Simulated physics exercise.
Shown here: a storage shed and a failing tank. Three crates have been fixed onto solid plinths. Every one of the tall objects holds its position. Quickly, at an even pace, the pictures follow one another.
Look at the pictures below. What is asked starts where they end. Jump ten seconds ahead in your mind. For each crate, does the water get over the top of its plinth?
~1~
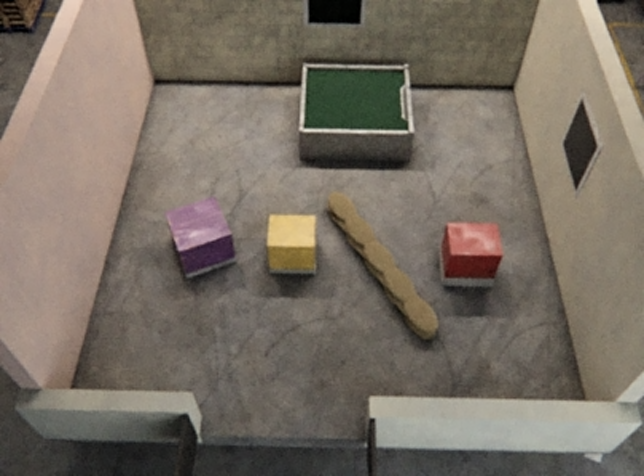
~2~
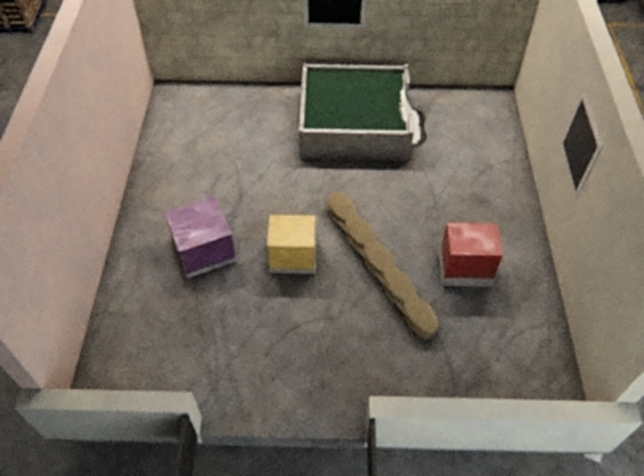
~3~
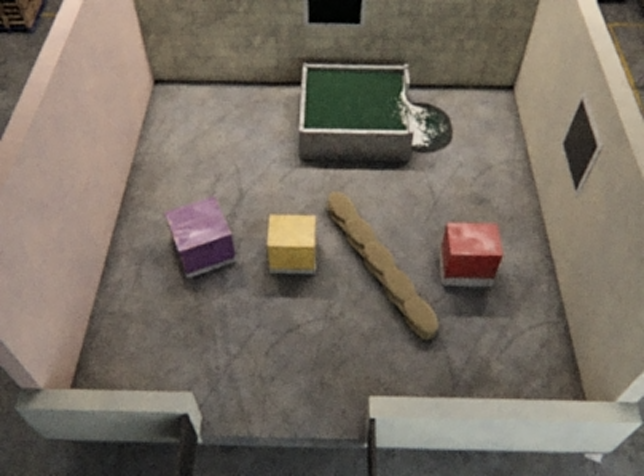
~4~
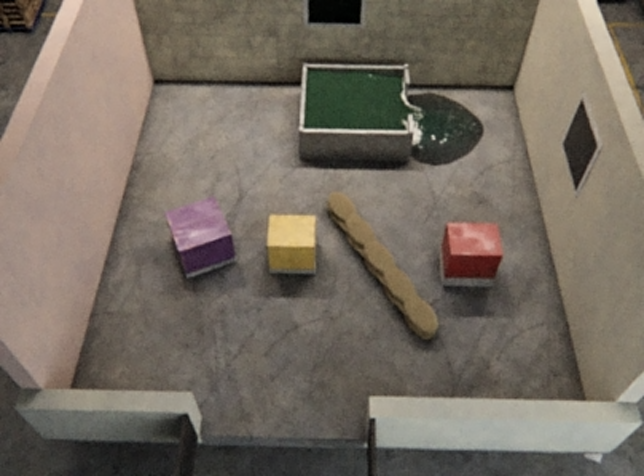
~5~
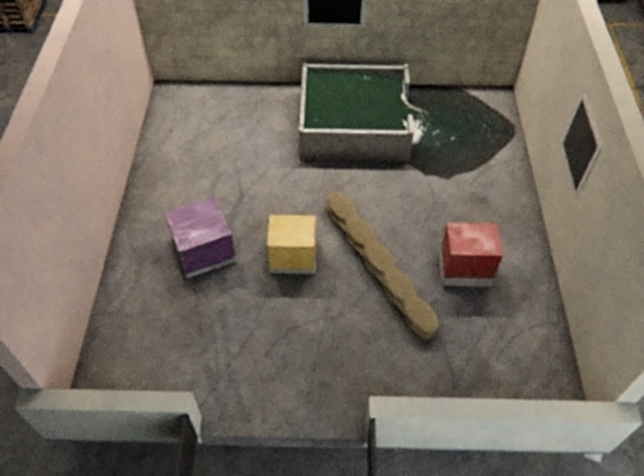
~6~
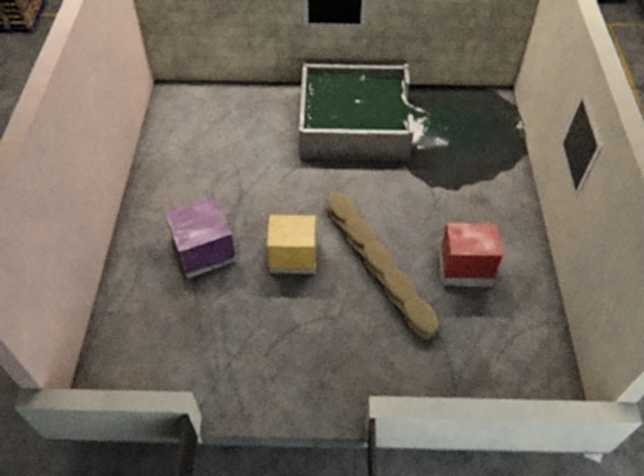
One by one: The purple crate remains clear of the water all along; the red crate remains clear of the water all along; the yellow crate remains clear of the water all along.
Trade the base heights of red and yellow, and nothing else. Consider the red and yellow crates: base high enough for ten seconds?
Red crate: Is reached; yellow crate: Stays clear.
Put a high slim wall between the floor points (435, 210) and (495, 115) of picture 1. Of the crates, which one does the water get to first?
The red crate gets it first.
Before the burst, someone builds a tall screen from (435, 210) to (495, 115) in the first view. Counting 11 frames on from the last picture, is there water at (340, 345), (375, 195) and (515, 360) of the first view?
Outcome by spot, in order - unwatered, watered, unwatered.
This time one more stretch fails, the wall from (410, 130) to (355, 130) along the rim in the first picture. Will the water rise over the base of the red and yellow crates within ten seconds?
Red crate gets drenched; yellow crate stays untouched.
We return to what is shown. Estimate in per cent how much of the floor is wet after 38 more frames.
That comes to about 45 per cent.
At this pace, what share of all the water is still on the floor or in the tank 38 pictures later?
Estimate: 100 per cent.
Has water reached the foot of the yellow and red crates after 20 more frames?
Note - yellow: Dry underfoot; red: Wet underfoot.
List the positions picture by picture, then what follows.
In the first frame, still water in the open tank at (356, 101).
In the second frame, water pours out at (404, 117) and has run to (420, 141).
In the third frame, water pours out at (404, 119) and has run to (448, 129).
In the fourth frame, water pours out at (404, 119) and has run to (477, 134).
In the fifth frame, water pours out at (404, 119) and has run to (509, 132).
In the sixth frame, the front is at (527, 148), out from the gap at (404, 118).
A moment on, water covers 15 % of the floor; the purple crate not reached, the red crate not reached, the yellow crate not reached.
Next, water covers 15 % of the floor; the purple crate not reached, the red crate not reached, the yellow crate not reached.
Then, water covers 25 % of the floor; the purple crate not reached, the red crate water round its plinth, the yellow crate not reached.
Later, water covers 45 % of the floor; the purple crate not reached, the red crate water round its plinth, the yellow crate not reached.
In the end, water covers 80 % of the floor; the purple crate stayed above the water, the red crate stayed above the water, the yellow crate stayed above the water.
